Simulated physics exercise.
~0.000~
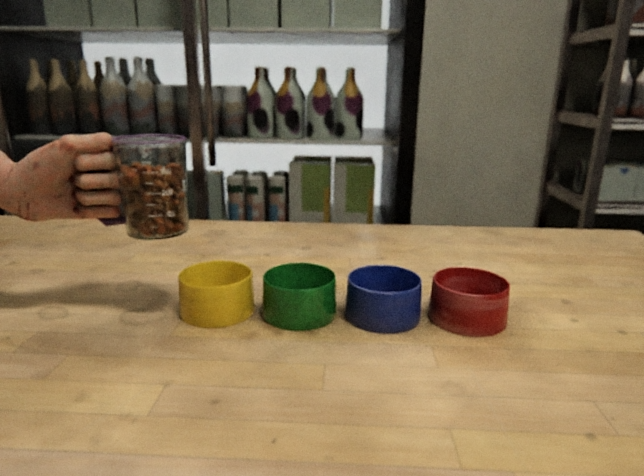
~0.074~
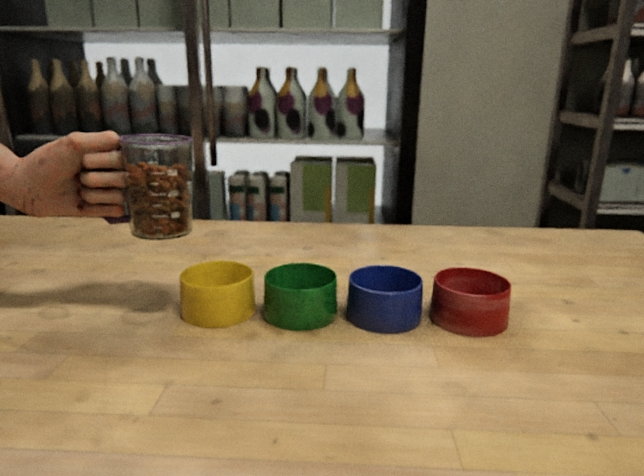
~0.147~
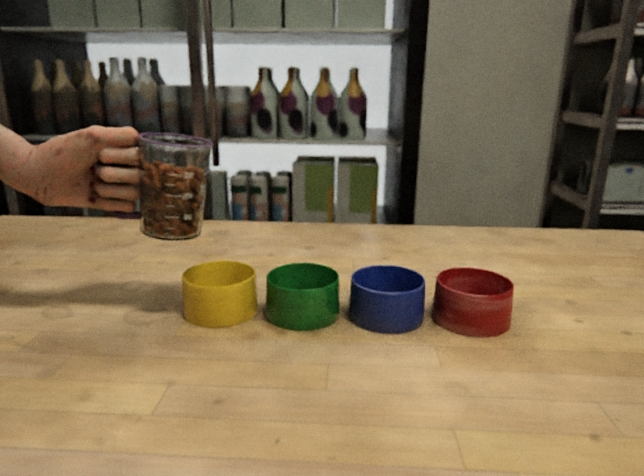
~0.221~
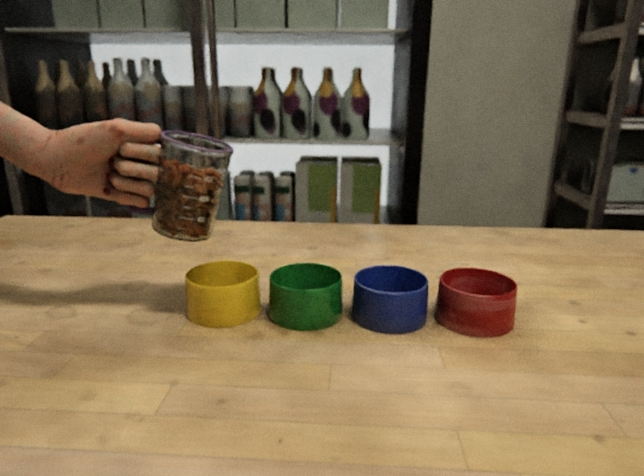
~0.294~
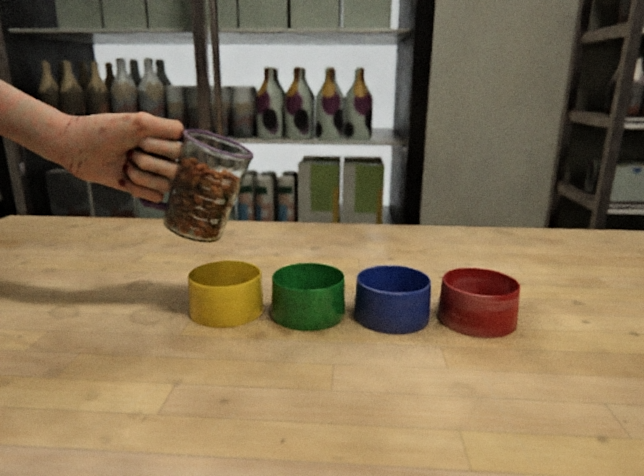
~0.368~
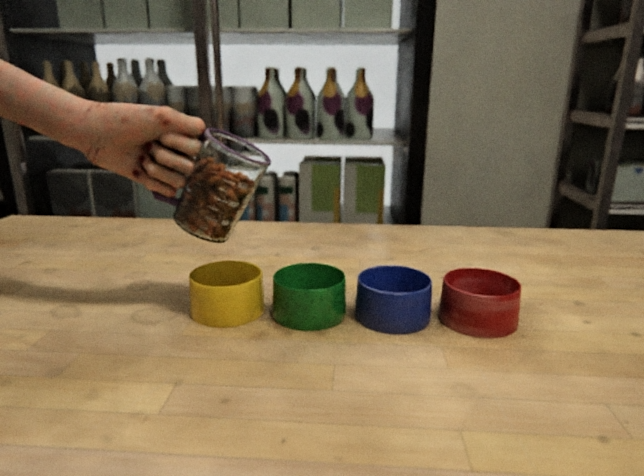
A hand moving a clear measuring cup of brown pieces rightward and tilting it above a row of four colored dishes.
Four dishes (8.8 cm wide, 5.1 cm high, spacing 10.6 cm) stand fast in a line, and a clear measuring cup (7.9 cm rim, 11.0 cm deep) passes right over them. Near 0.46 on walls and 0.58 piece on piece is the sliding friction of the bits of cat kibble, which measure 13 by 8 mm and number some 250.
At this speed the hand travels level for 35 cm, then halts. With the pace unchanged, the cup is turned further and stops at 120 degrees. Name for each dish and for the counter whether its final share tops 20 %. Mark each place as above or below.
Marks: Red above, blue below, green below, yellow below, counter above.
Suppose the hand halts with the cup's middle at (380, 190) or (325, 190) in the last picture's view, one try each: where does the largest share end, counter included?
The largest share ends at counter first and at blue second.
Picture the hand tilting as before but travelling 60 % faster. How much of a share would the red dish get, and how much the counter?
Red: 70; counter: 30.
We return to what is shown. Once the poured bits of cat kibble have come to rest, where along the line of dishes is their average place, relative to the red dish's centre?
Close to 4 cm, shifted rightward.
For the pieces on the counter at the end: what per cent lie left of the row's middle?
It's close to 0 in a hundred.
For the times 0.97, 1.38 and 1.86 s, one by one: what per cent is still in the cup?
In turn: 100 %, 85 %, 0 %.
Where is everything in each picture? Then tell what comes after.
Cup at (154, 186), tilt 0 degrees, lip at (183, 140), moved 0.0 cm; middle of the pieces at (156, 198); yellow dish at (216, 274); green dish at (300, 276); blue dish at (385, 279); red dish at (471, 281), in the first frame.
Cup at (159, 186), tilt 2 degrees, lip at (190, 141), moved 0.5 cm; middle of the pieces at (161, 198), in the second frame.
Cup at (173, 186), tilt 8 degrees, lip at (209, 145), moved 1.9 cm; middle of the pieces at (174, 198), in the third frame.
Cup at (190, 187), tilt 14 degrees, lip at (231, 151), moved 3.5 cm; middle of the pieces at (189, 198), in the fourth frame.
Cup at (206, 187), tilt 21 degrees, lip at (251, 156), moved 5.1 cm; middle of the pieces at (203, 198), in the fifth frame.
Cup at (220, 187), tilt 28 degrees, lip at (269, 163), moved 6.7 cm; middle of the pieces at (215, 197); yellow dish at (226, 274); green dish at (309, 276); blue dish at (395, 279); red dish at (482, 282). Its pace works out near 90 degrees a second; the hand travels 22 cm a second, in the sixth frame.
After 0.97 s, tilt 82 degrees; cup holds 100 %.
After 1.38 s, tilt 118 degrees; cup holds 85 %, red 5 %.
After 1.86 s, tilt 120 degrees; cup holds 0 %, red 70 %.
At rest (2.6 s), red 65 %, blue 0 %, green 0 %, yellow 0 %, counter 35 %.
